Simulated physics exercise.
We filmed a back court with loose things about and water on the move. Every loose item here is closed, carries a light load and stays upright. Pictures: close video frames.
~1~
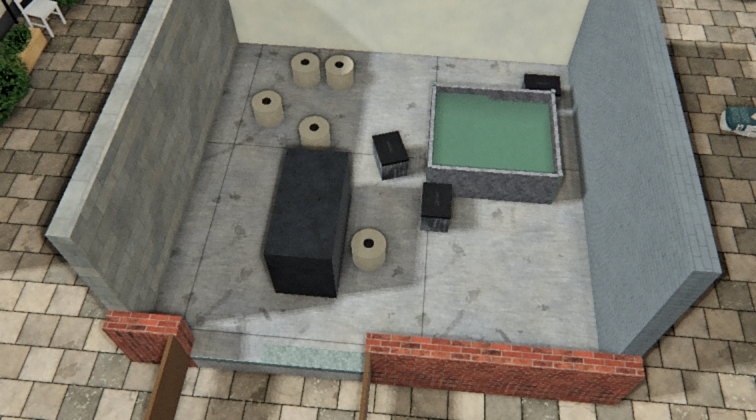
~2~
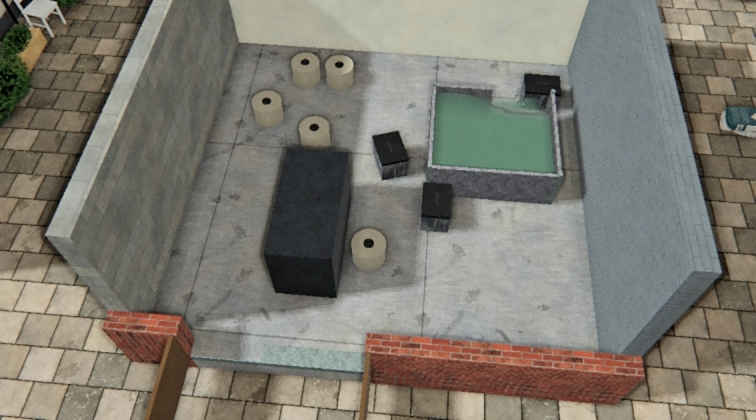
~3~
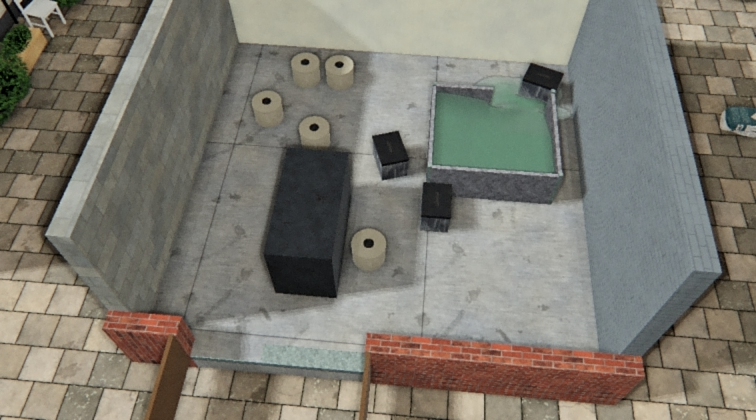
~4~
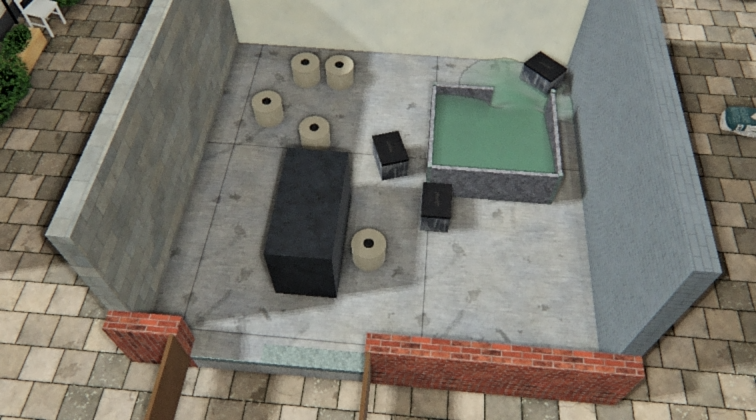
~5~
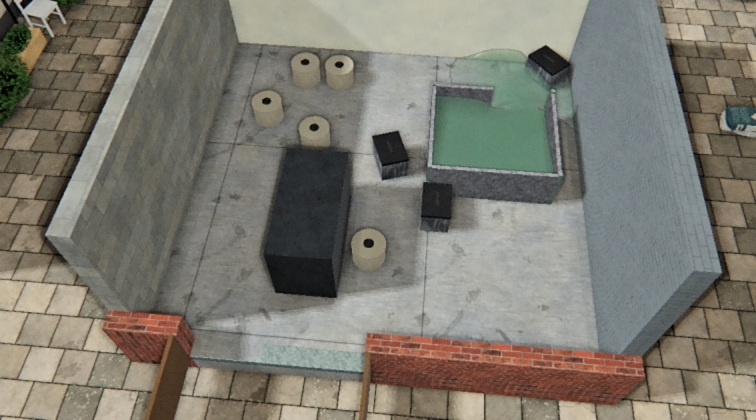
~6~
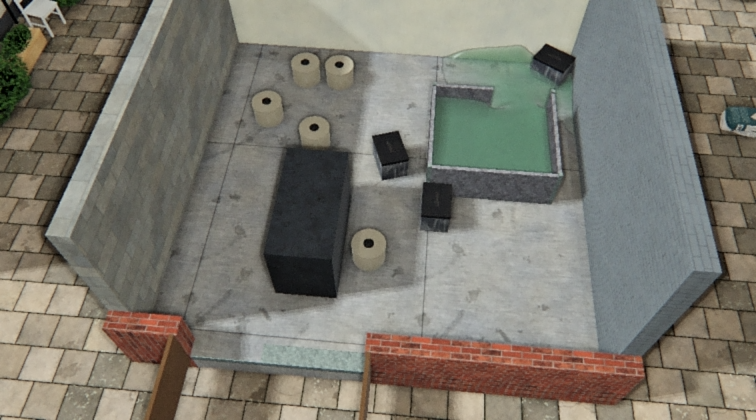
A paved court with pale and grey walls and a low red-brick front is seen from high above by a still camera. Five beige drums and a large dark block stand left and centre, with two black boxes beside a stone-rimmed pool of green water at right. Water pours through a gap at the pool's back corner and spreads behind it, as another black box turns and slides slightly backward and right.
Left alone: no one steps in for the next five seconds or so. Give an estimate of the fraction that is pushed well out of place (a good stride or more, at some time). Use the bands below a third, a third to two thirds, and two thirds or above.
It falls a third to two thirds.
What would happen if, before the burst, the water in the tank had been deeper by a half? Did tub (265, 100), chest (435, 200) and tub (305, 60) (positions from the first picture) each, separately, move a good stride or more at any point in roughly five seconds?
Going through them, I'd say got there, then never got there, then got there.
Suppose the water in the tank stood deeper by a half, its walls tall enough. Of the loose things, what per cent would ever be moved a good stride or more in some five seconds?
Close to 60 in a hundred, give or take.
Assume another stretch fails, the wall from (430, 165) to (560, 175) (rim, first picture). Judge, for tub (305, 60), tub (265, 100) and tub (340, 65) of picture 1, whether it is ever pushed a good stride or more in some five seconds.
The first: Fell short; the second: Fell short; the third: Fell short.
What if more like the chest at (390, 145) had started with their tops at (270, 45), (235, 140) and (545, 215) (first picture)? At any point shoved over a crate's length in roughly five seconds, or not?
Displaced, displaced, stays put.
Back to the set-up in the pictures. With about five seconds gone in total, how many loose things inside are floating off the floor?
That comes out at 4.
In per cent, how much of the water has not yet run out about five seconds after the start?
My figure is 100 per cent.
A moment on, 1 of 8 are well off their spots; 1 afloat.
Next, 1 of 8 are well off their spots; 1 afloat.
Later, 4 of 8 are well off their spots; 3 afloat.
In the end, 4 of 8 are well off their spots, and 5 have been at some point; 4 afloat.
